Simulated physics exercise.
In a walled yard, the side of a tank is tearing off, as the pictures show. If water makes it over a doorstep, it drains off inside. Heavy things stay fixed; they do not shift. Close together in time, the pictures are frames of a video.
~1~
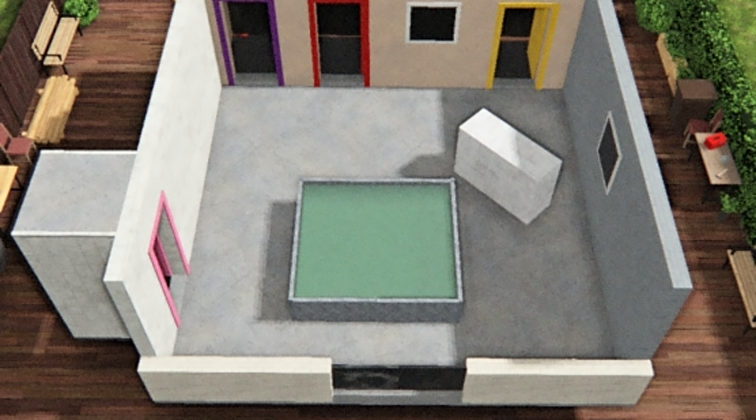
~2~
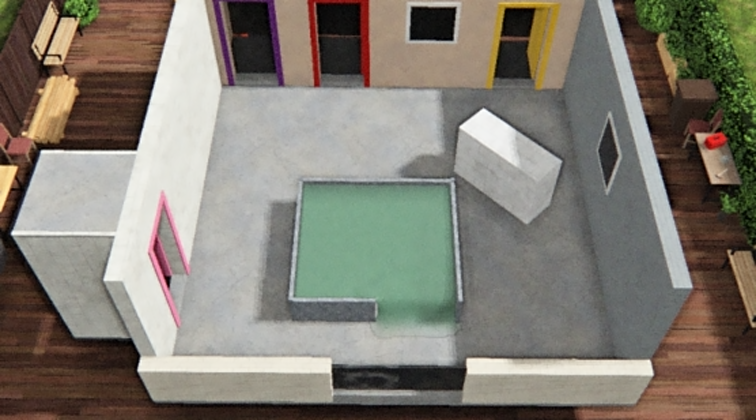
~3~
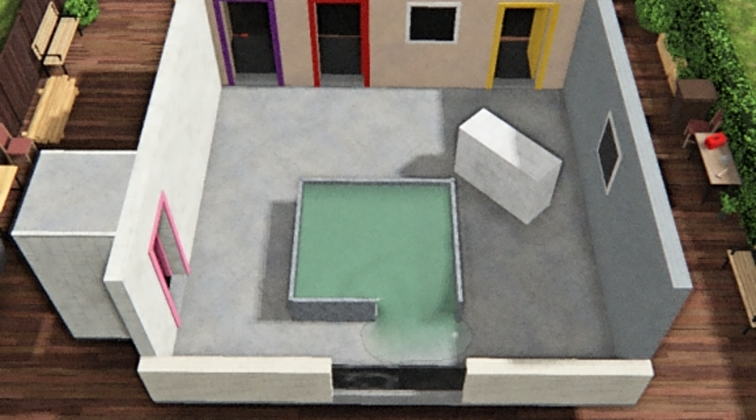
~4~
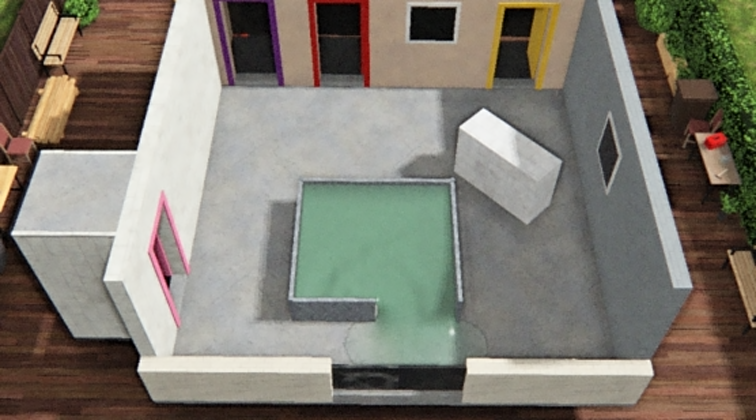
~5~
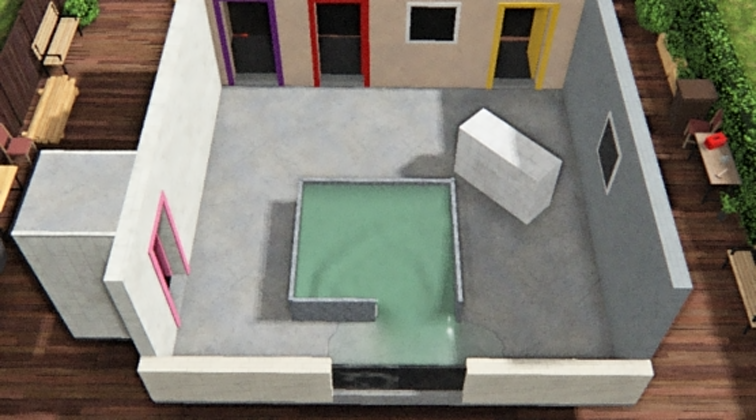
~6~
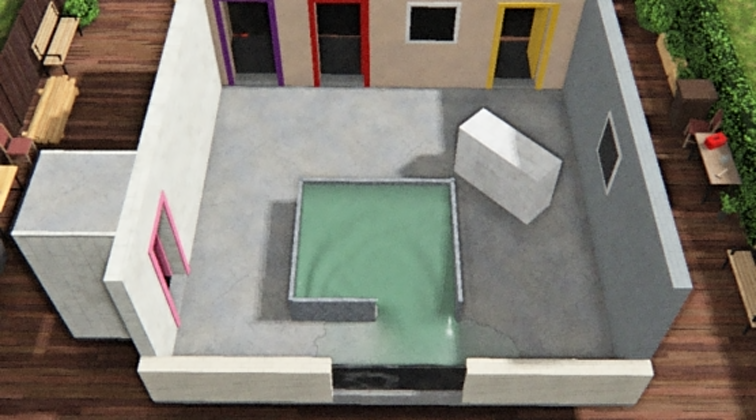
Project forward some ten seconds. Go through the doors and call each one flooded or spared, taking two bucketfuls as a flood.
Yellow door: Flooded, purple door: Spared, red door: Spared, pink door: Flooded.
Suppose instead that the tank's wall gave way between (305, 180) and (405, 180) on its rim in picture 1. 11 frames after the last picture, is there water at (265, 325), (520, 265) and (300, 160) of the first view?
Sequence: Spared / spared / wetted.
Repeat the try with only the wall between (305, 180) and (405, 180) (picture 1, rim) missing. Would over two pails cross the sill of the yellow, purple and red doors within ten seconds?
The yellow door tops the limit, the purple door tops the limit, the red door tops the limit.
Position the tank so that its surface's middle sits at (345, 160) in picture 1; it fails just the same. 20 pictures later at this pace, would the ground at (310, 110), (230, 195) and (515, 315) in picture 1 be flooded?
Readings in order: No flood; no flood; flood.
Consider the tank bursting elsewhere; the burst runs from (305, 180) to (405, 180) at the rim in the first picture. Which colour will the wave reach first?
First: The red one.
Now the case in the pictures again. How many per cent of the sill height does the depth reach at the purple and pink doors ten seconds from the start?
Approx. 70 % then 150 %.
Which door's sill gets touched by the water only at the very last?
It's the one in red.
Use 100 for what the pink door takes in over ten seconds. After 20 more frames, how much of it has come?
My guess is about 20 %.
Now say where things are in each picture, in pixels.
In the first frame, the water tank at (376, 239) is whole and still.
In the second frame, the front is at (457, 326), out from the gap at (416, 314).
In the third frame, the front is at (462, 346), out from the gap at (416, 314).
In the fourth frame, water pours out at (416, 315) and has run to a hidden place.
In the fifth frame, the front is at a hidden place, out from the gap at (416, 314).
In the sixth frame, the front is at a hidden place, out from the gap at (416, 314).
A moment on, water covers 10 % of the floor; the yellow door not reached, the purple door not reached, the red door not reached, the pink door not reached.
Next, water covers 25 % of the floor; the yellow door not reached, the purple door not reached, the red door not reached, the pink door not reached.
Then, water covers 35 % of the floor; the yellow door not reached, the purple door not reached, the red door not reached, the pink door over two buckets in.
Later, water covers 75 % of the floor; the yellow door over two buckets in, the purple door not reached, the red door not reached, the pink door far over two buckets in.
In the end, water covers 100 % of the floor; the yellow door far over two buckets in, the purple door wet at the sill, nothing in, the red door wet at the sill, nothing in, the pink door far over two buckets in.
